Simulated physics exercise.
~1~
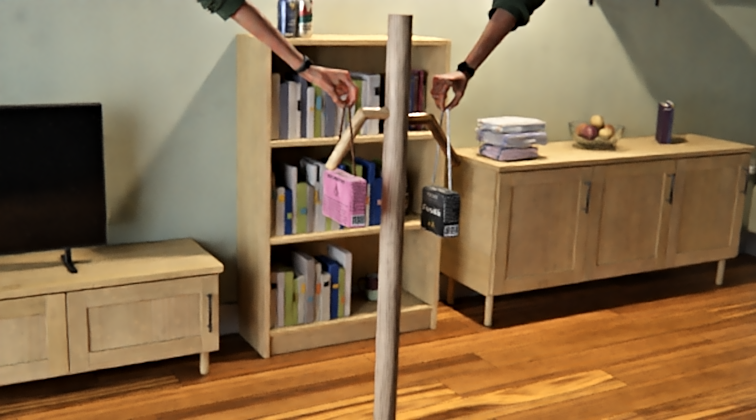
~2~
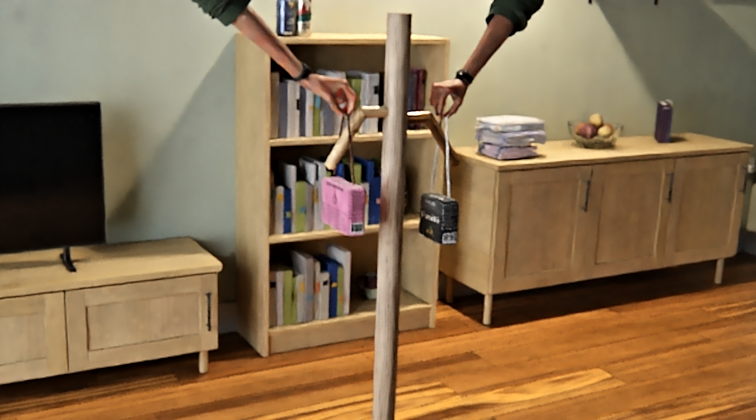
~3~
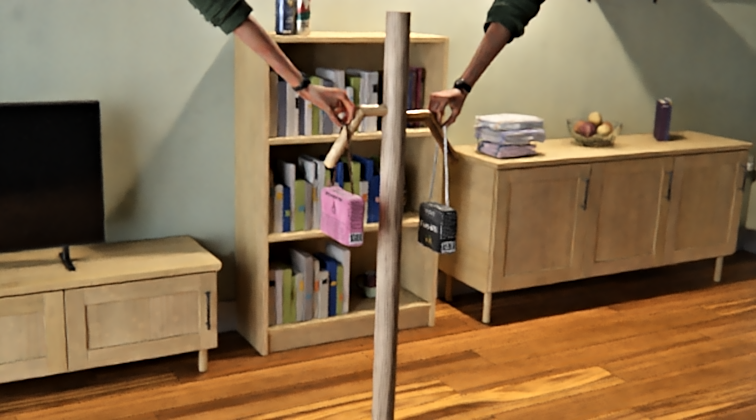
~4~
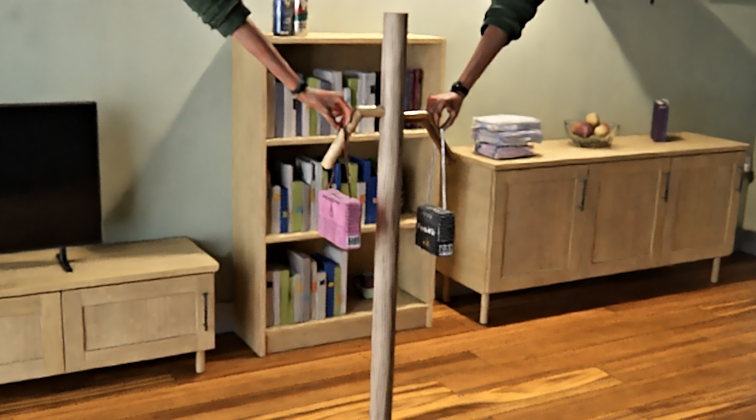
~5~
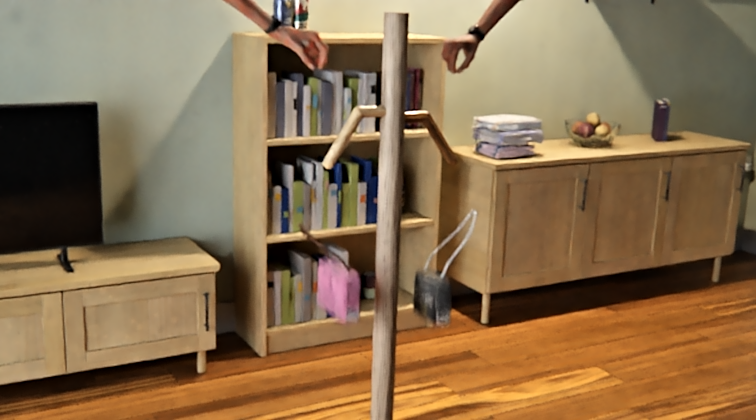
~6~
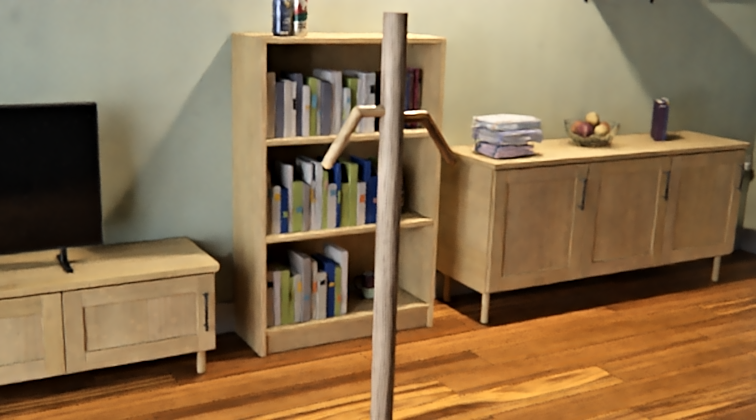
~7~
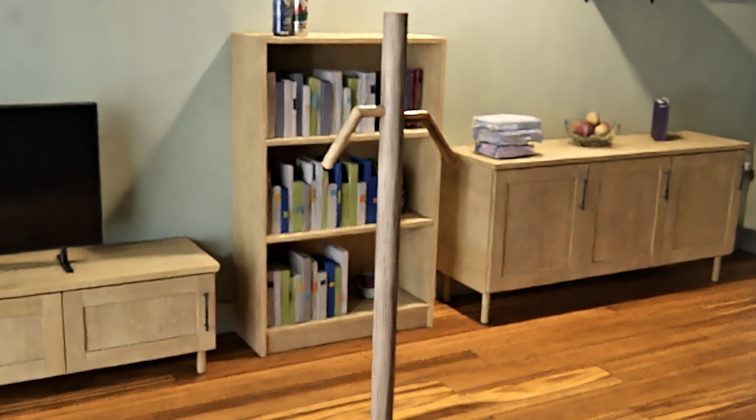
Two hands reach down from above, lowering a pink pouch on the left and a black pouch on the right by their loops beside a wooden coat stand. The slightly swaying view faces a living room with a wooden floor, a bookcase behind the stand, a dark television at left and a long cabinet holding folded cloths and fruit at right. The hands bring the loops to the two downward-sloping pegs and pause there. Then they let go and draw back, and both pouches drop away below the pegs. Finally, the hands and pouches are out of sight, leaving both pegs bare.
